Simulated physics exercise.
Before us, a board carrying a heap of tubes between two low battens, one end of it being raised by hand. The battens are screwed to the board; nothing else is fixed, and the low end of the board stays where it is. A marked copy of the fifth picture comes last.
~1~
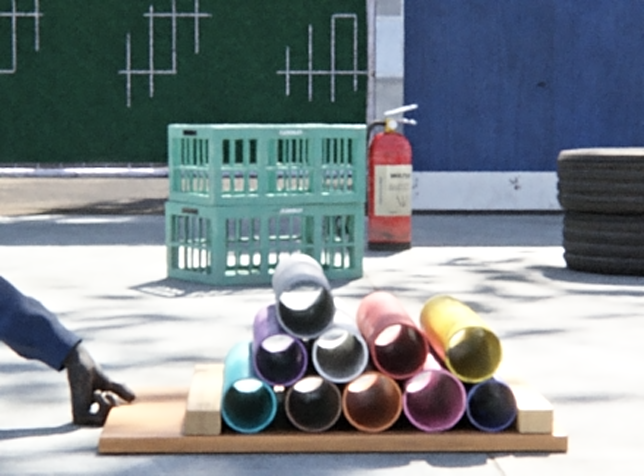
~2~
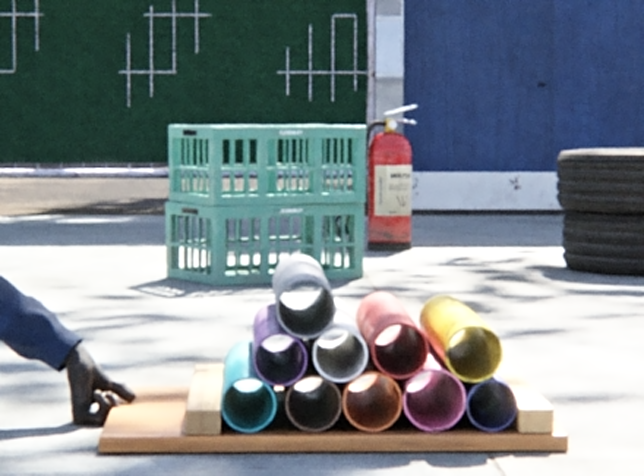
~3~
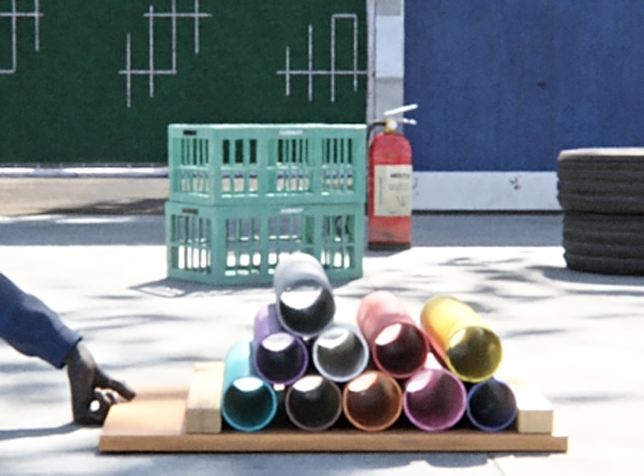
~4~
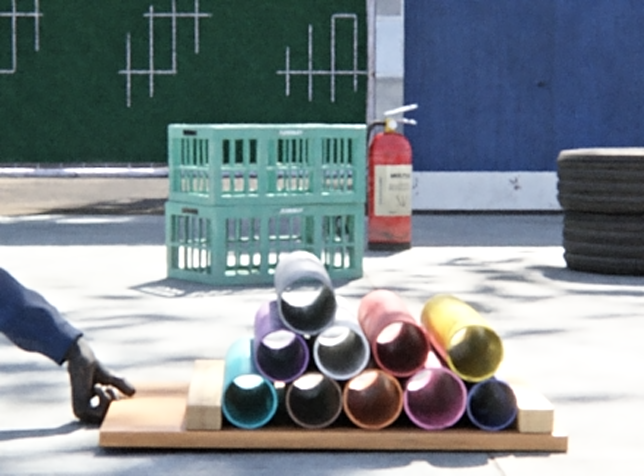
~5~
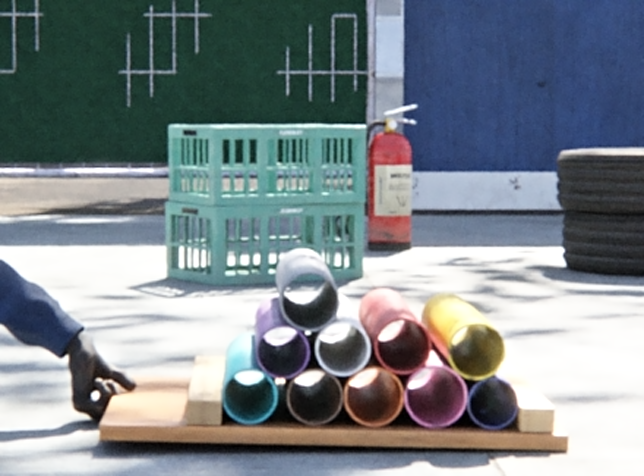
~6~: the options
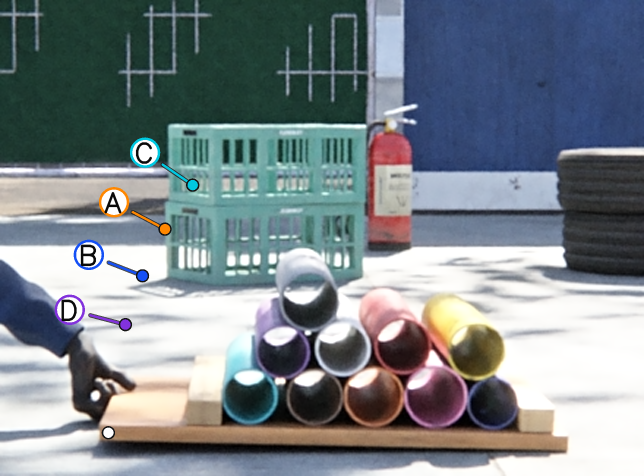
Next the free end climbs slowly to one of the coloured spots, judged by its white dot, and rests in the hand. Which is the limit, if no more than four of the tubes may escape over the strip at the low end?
The highest mark that will do is A.
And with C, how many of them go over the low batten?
At C the number is five.
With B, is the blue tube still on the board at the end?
Yes.
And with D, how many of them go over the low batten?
The count is none.
On the copy, A at (165, 229); B at (143, 276); C at (193, 185); D at (125, 325); the white dot at (108, 433).
On A. First, board at 16°.
Then, board at 28°.
Finally, board at 28°, one over the low batten (yellow).
By contrast, B one over the low batten (yellow); C five over the low batten; D none over the low batten.
